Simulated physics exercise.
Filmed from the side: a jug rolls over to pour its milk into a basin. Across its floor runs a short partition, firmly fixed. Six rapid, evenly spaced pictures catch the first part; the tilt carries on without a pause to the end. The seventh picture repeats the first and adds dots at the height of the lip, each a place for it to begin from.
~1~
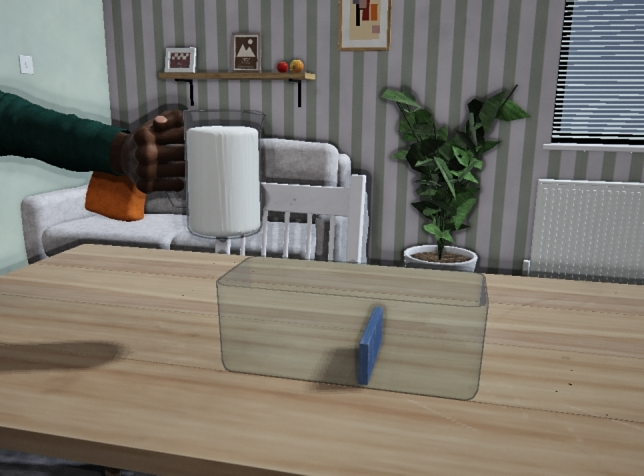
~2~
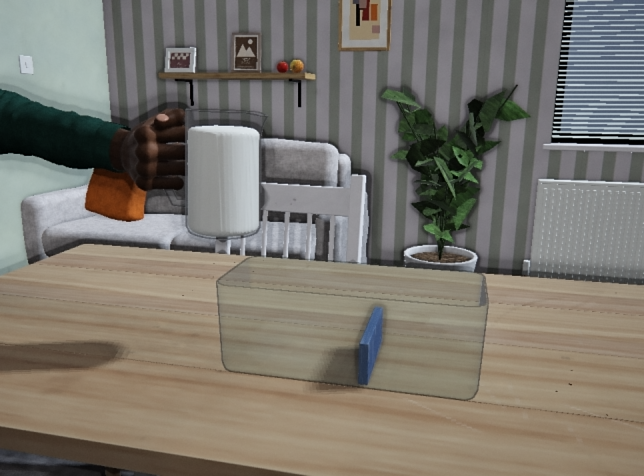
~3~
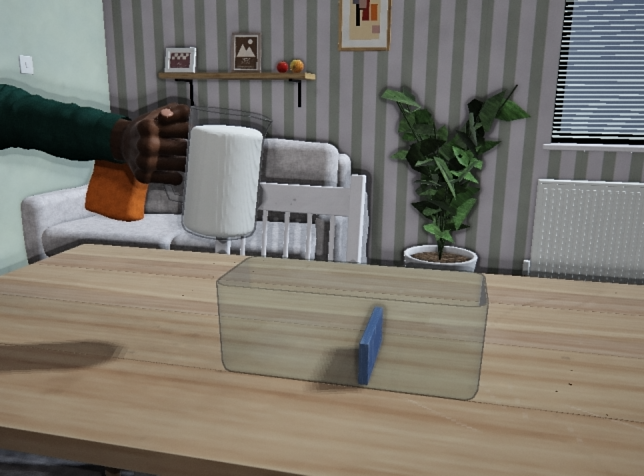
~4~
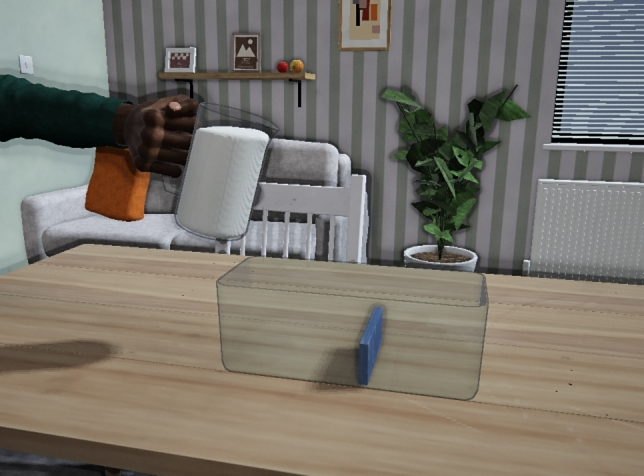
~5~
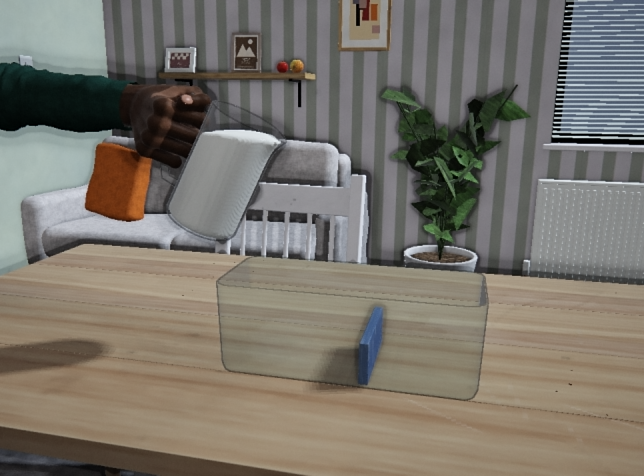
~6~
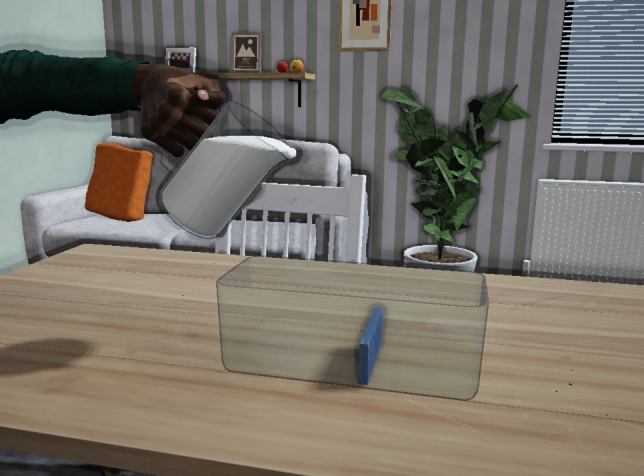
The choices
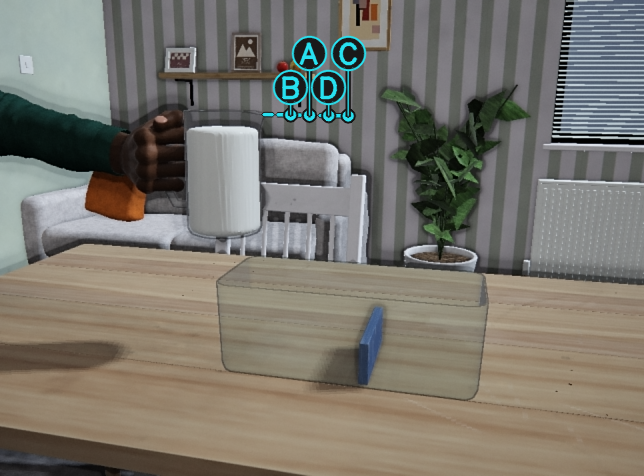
The clip shows a hand holding a clear jug of milk above a wooden table with a transparent basin containing a short blue partition; the jug starts upright, then tilts steadily to the right until milk reaches its lip.
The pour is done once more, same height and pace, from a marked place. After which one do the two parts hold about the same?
I would pick spot A.
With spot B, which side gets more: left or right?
The left one.
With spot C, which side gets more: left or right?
The right side.
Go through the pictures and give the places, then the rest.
Upright, lip at (264, 114); basin from (223, 367) to (478, 398); top of the wall at (372, 324); nothing has left yet.
Upright, lip at (265, 116); nothing has left yet.
Tipped about 7°, lip at (270, 120); nothing has left yet.
Tipped about 16°, lip at (277, 129); nothing has left yet.
Tipped about 27°, lip at (285, 141); nothing has left yet.
Tipped about 40°, lip at (290, 158); milk is over the lip, down to (290, 158).
On the marked copy, A at (309, 115); B at (290, 115); C at (348, 115); D at (328, 115).
With A, about 52 % ends left of the wall and 47 % right of it.
With B, about 81 % ends left of the wall and 10 % right of it; 9 % is lost outside.
With C, about 6 % ends left of the wall and 92 % right of it.
With D, about 16 % ends left of the wall and 83 % right of it.
